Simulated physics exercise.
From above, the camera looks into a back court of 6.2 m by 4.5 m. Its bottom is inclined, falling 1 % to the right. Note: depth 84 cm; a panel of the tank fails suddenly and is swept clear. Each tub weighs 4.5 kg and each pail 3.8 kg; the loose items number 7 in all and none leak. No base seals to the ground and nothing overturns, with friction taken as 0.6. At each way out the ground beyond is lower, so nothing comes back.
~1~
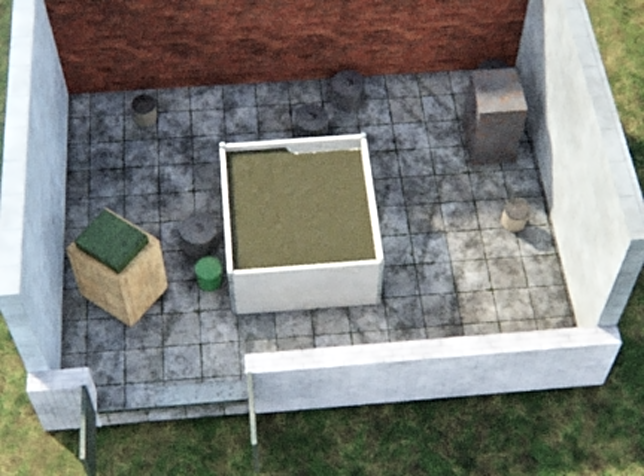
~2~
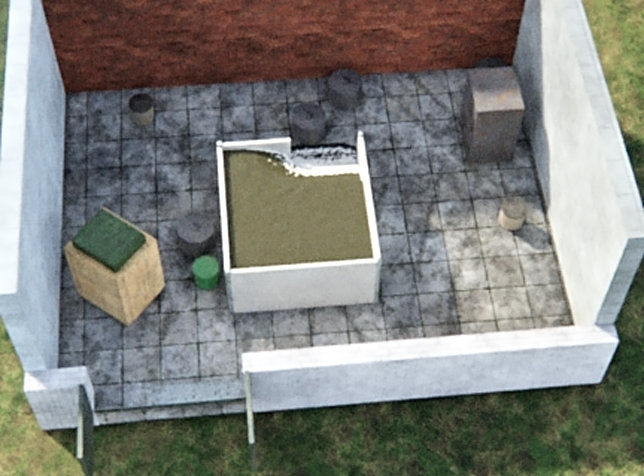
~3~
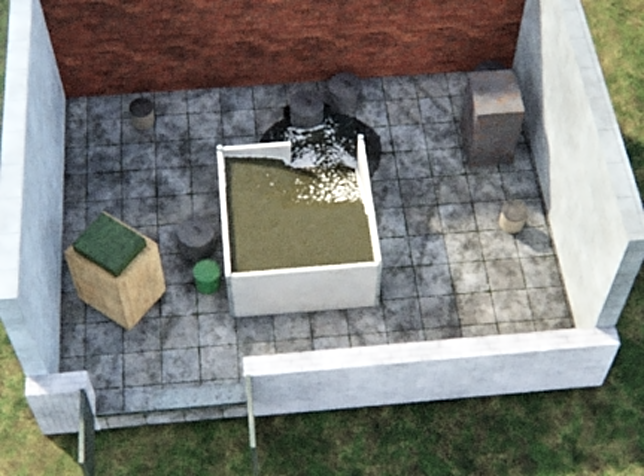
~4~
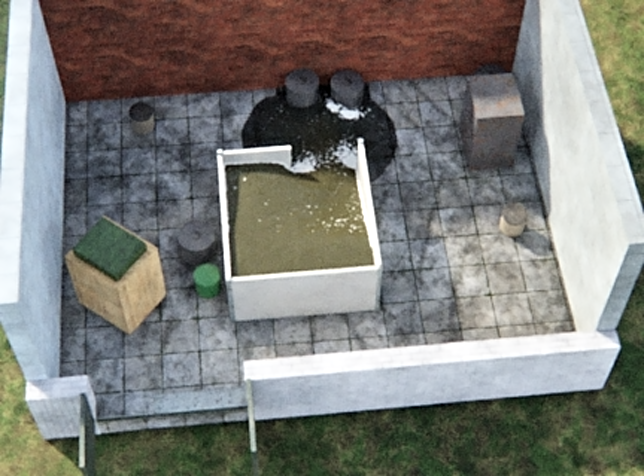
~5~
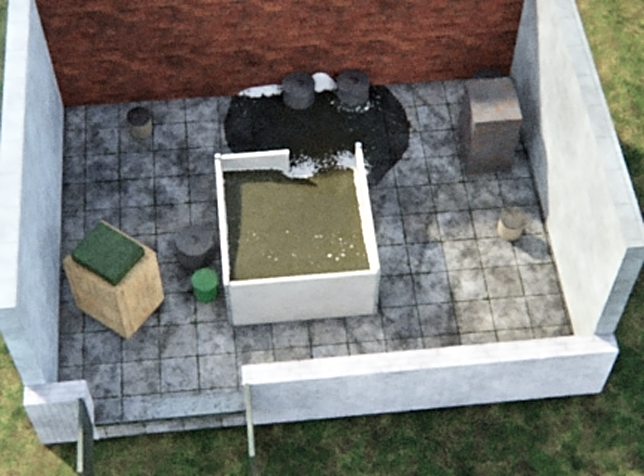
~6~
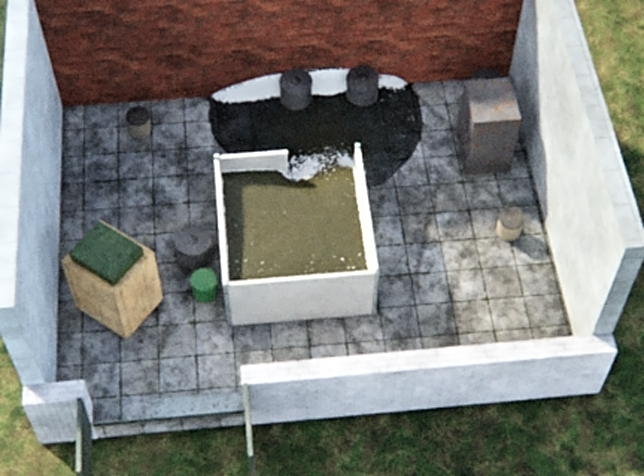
A white tank's back panel gives way and water spreads across the paving, shifting two dark drums.
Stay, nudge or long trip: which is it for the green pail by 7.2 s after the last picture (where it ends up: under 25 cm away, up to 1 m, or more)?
By then the green pail is well away.
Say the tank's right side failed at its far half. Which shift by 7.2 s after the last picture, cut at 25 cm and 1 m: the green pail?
The green pail drifts a bit.
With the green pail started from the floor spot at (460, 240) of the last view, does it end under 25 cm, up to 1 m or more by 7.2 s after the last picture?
What happens is that it covers a big distance.
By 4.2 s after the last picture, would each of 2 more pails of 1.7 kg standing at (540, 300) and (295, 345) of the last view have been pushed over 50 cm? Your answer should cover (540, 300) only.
Note: Displacement exceeds the threshold.
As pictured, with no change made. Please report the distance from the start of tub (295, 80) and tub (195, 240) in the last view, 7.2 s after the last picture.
The first ends 300 cm from its start, the second 50 cm.
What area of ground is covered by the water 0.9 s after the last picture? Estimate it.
Near 10.5 m2 in all.
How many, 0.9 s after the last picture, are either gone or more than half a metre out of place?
Result: 2.
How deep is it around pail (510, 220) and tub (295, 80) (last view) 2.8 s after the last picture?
3 and 10 cm.
Then, 0.9 s after the last picture the green pail is near (203, 279), 0.0 m from its start, aground; 0 of 7 are out; 2 afloat.
Then, 2.8 s after the last picture the green pail is near (203, 279), 0.0 m from its start, aground; 0 of 7 are out; 4 afloat.
Then, 4.8 s after the last picture the green pail is near (188, 368), 1.2 m from its start, afloat; 0 of 7 are out; 7 afloat.
Then, 7.2 s after the last picture the green pail has gone out; 1 of 7 are out; 6 afloat.
